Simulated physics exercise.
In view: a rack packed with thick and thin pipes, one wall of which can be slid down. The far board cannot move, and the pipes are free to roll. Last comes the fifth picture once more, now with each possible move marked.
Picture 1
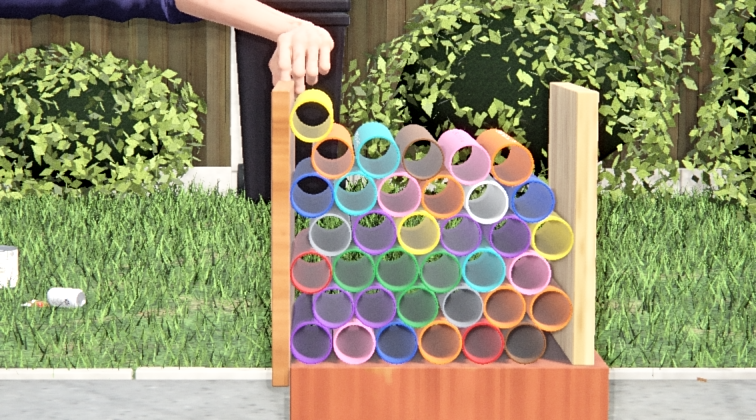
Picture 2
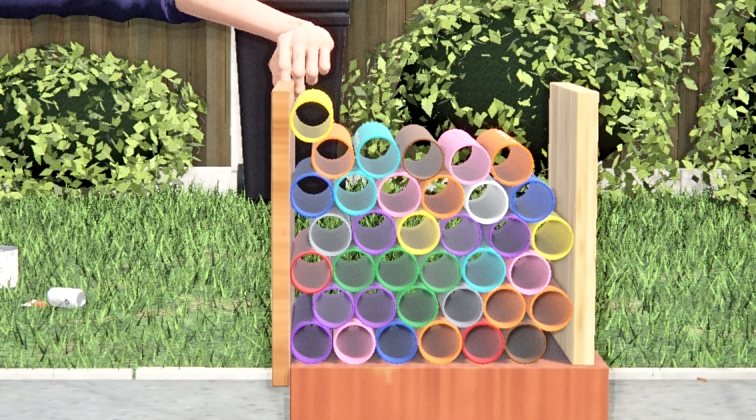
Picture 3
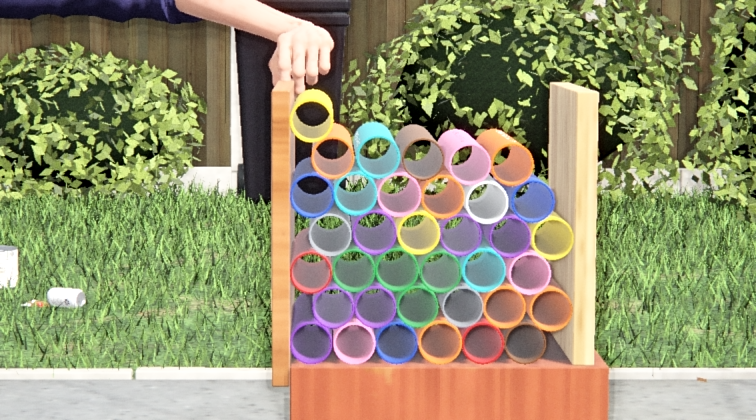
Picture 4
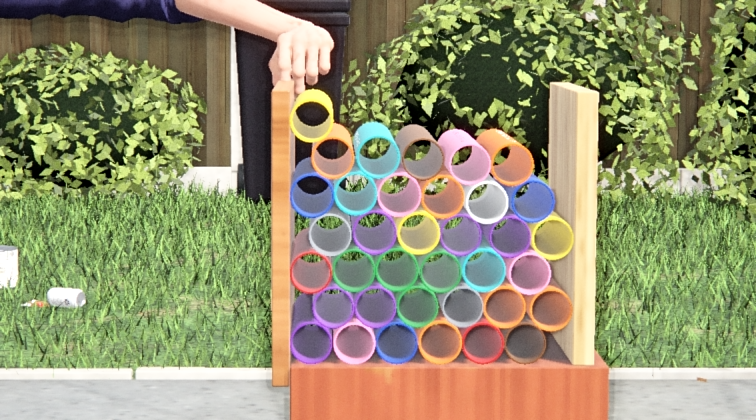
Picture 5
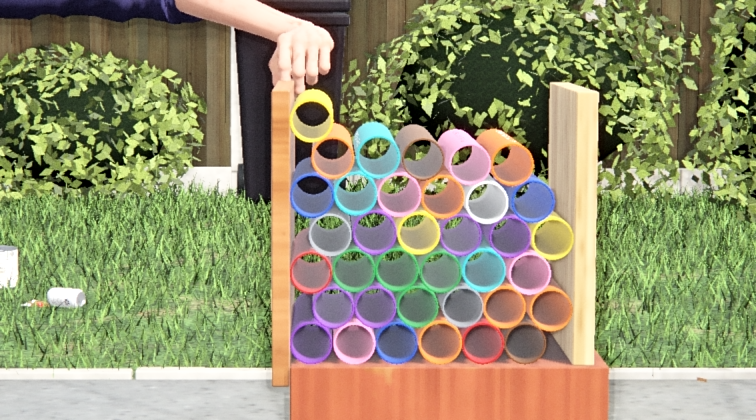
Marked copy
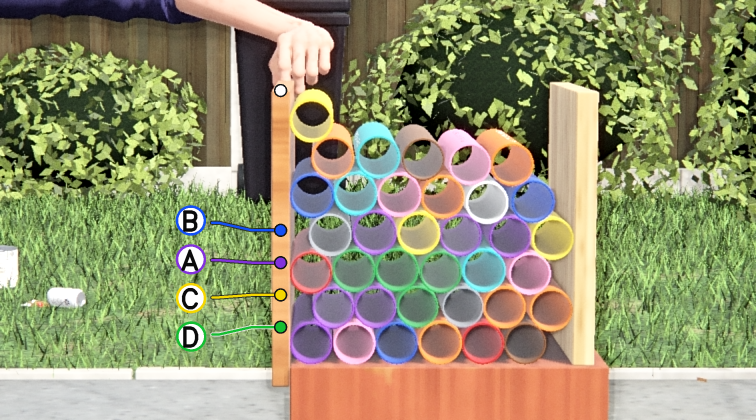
In a garden, a hand resting atop the left board of a rack stacked with colourful open-ended pipes, nothing visibly moving.
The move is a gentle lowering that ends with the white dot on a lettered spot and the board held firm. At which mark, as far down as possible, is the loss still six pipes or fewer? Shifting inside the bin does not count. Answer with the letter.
Stop at C.
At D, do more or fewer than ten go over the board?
It loses fewer than ten.
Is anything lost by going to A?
Yes, at A.
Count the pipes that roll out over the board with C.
At C the number is three.
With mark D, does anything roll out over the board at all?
At D: Yes.
On the marked copy, A at (281, 262); B at (281, 230); C at (281, 295); D at (281, 327); the white dot at (281, 91).
Taking C. A third of the way, top of the board (290, 176).
Two thirds of the way, top of the board (290, 272).
When it is over, top of the board (290, 294), three out over the board.
As for the rest, A three out over the board; B one out over the board; D seven out over the board.
